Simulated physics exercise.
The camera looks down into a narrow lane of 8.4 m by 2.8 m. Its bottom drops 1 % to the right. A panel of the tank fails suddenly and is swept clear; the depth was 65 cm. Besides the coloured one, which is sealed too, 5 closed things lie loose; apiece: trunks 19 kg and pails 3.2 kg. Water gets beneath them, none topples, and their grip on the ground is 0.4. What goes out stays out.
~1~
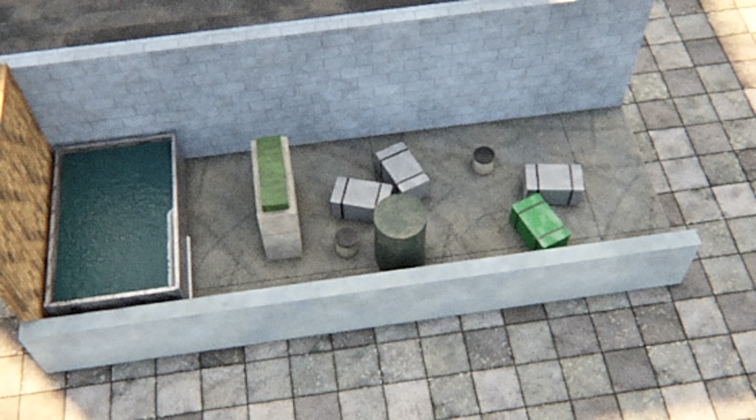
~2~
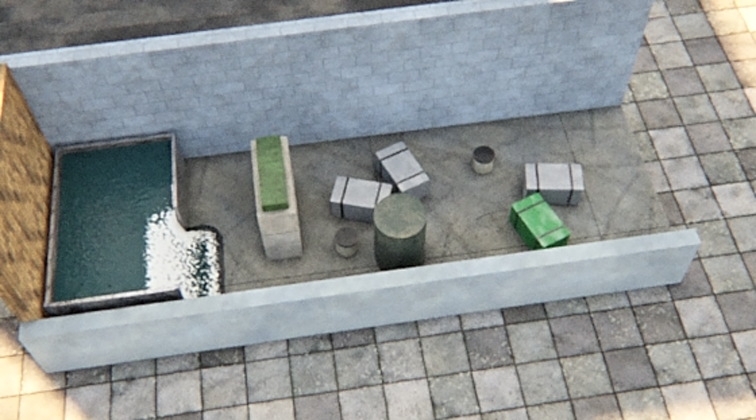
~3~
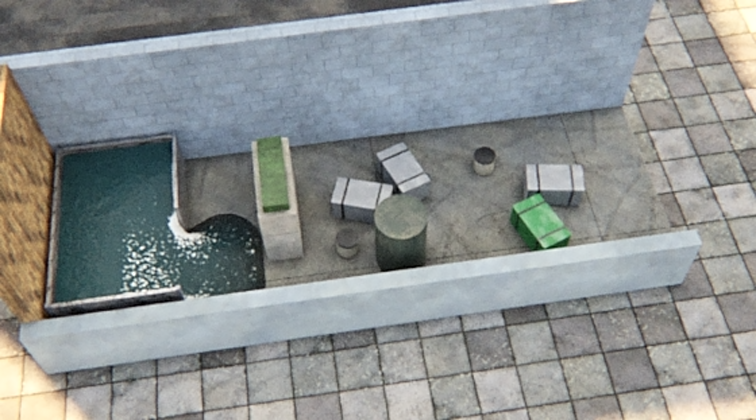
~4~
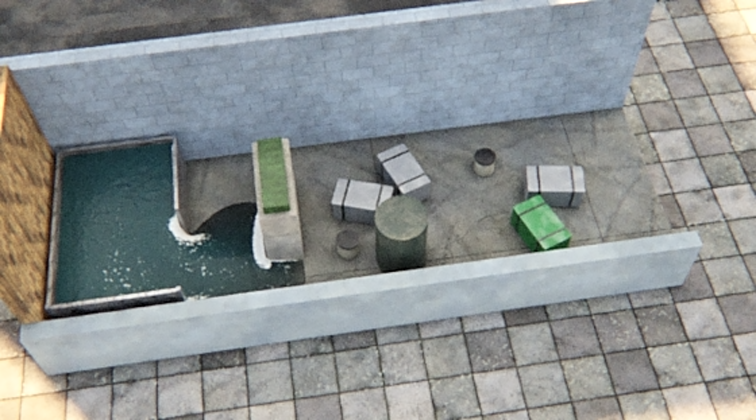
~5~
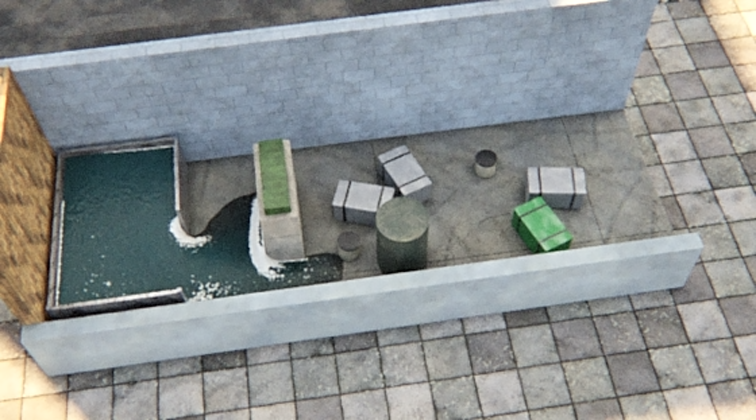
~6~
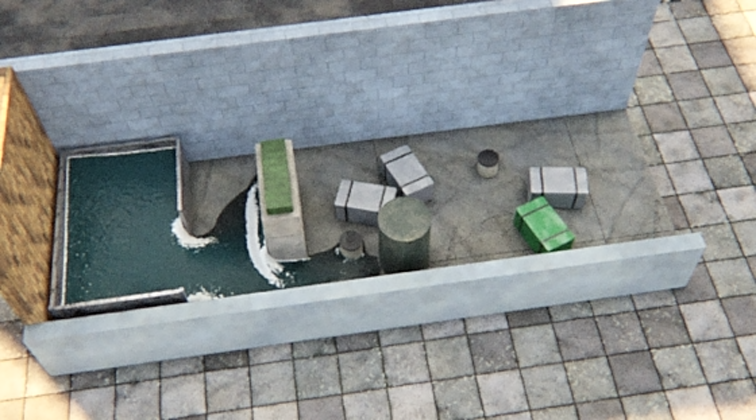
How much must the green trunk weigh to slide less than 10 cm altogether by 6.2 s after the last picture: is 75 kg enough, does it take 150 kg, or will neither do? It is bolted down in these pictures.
For it, only the larger load is enough.
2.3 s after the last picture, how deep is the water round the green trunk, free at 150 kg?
Roughly 8 cm.
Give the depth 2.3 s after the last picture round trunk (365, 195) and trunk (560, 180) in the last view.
Roughly 14 and 1 cm.
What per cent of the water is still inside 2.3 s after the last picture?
About 98 per cent.
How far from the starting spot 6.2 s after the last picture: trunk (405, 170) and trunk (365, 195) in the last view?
In that order: Washed out, 60 cm.
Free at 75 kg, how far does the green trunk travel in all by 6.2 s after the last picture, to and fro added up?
About 30 cm.
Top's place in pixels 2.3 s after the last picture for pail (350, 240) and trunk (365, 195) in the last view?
Around (309, 187) and (324, 137).
Then, 0.6 s after the last picture the green trunk would be 0 cm from its start with 75 kg and 0 cm from its start with 150 kg; 0 cm of water round it then.
Then, 2.3 s after the last picture the green trunk would be 27 cm from its start with 75 kg and 0 cm from its start with 150 kg; 8 cm of water round it then.
Then, 4.2 s after the last picture the green trunk would be 27 cm from its start with 75 kg and 0 cm from its start with 150 kg; 6 cm of water round it then.
Then, 6.2 s after the last picture the green trunk would be 27 cm from its start with 75 kg and 0 cm from its start with 150 kg; 6 cm of water round it then.
